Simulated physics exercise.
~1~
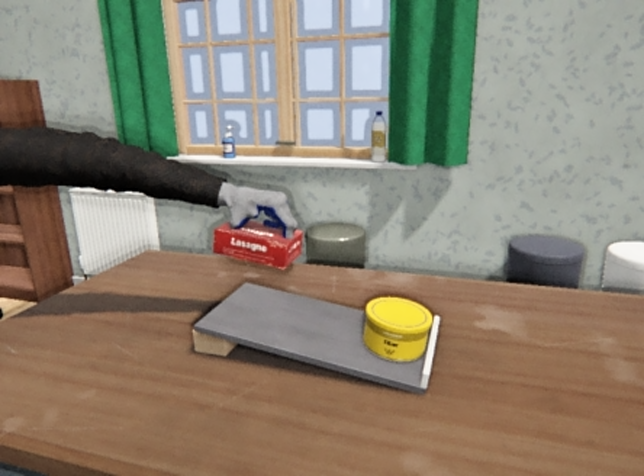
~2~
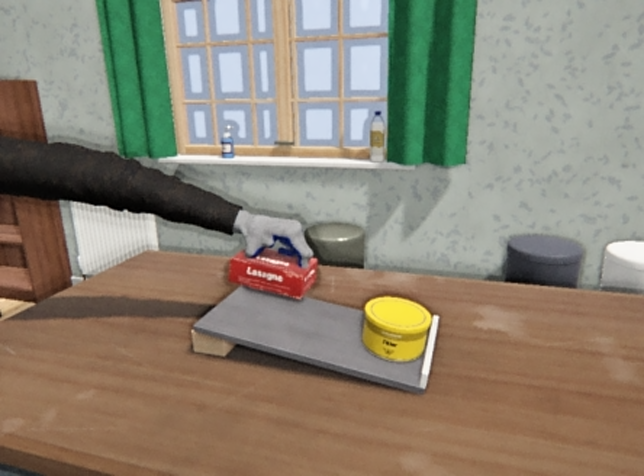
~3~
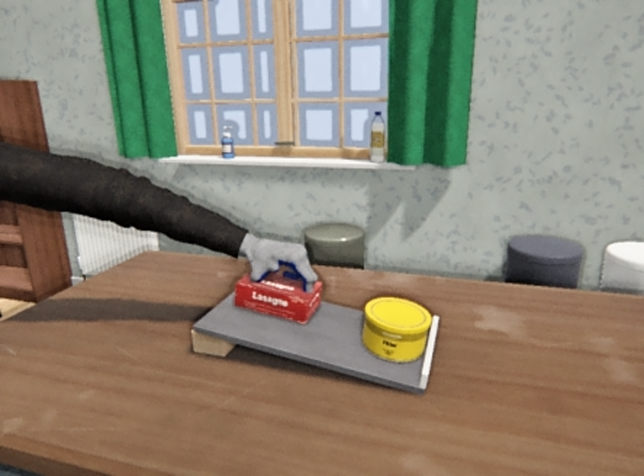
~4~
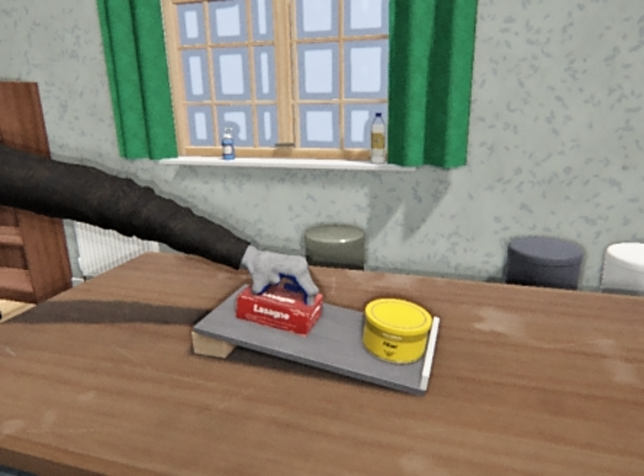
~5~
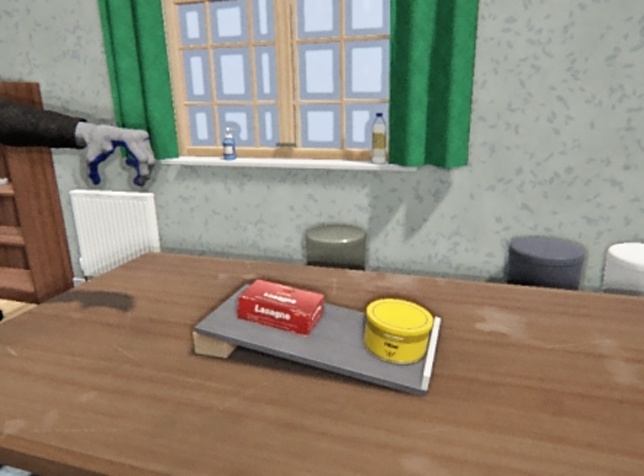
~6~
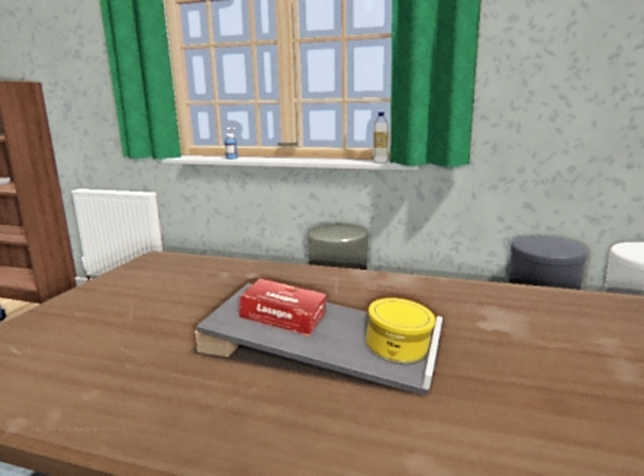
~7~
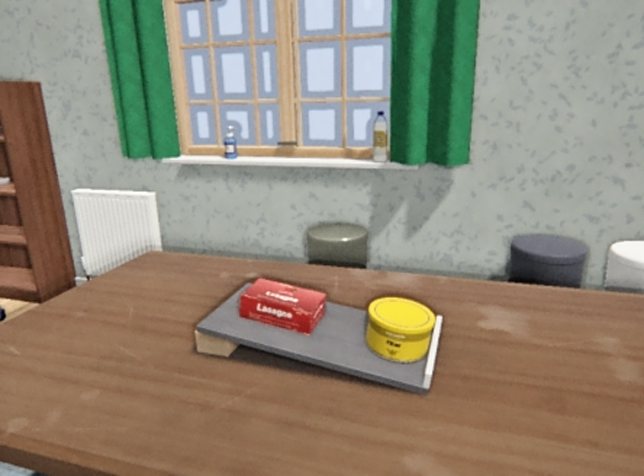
A red lasagne box was lowered by a gloved hand onto a tilted grey board on a wooden table, beside a yellow tub. The hand let go and drew back to the left, and both the box and the tub stayed put.
